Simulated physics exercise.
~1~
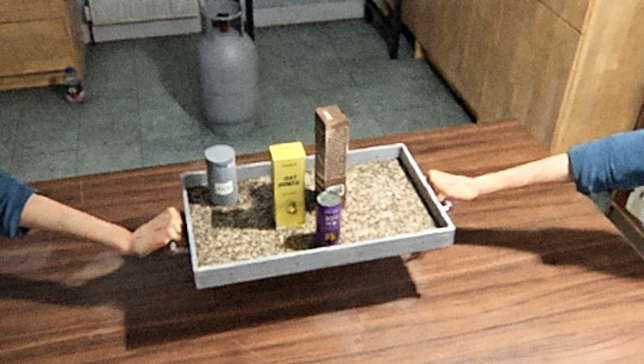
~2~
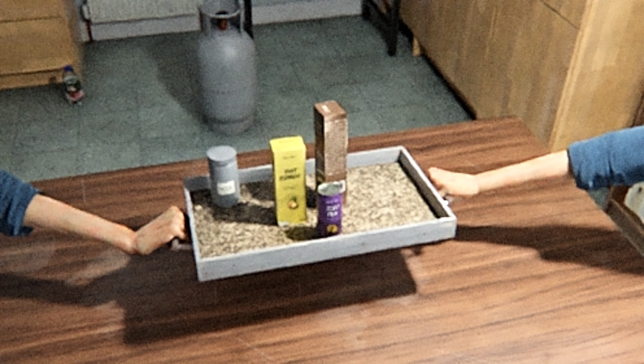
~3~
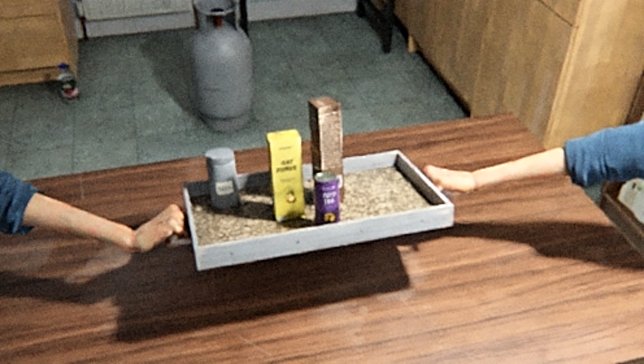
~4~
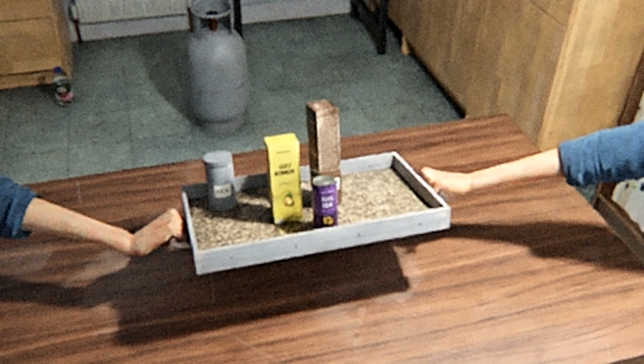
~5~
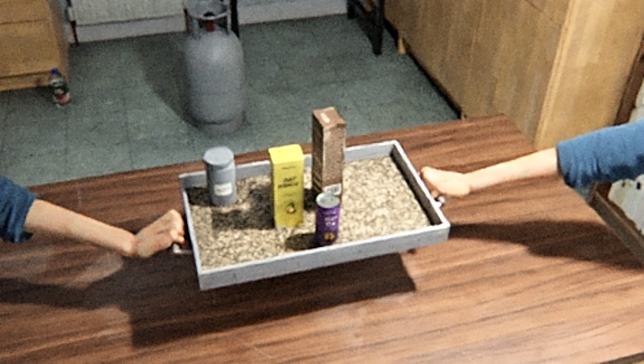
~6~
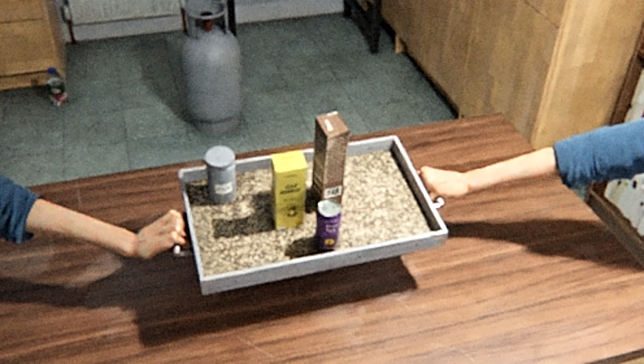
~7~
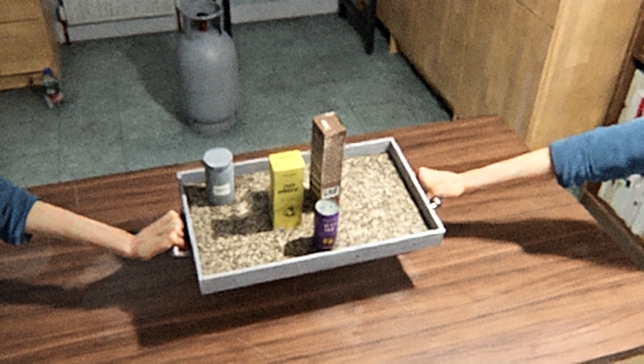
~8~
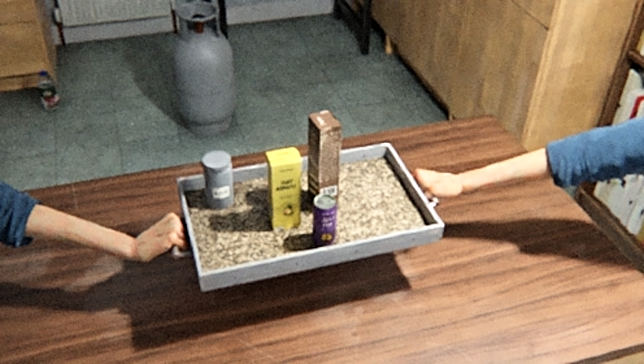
A grey tray held by two hands tilts away, then slightly back, and levels above a table, its cartons and cans staying upright.
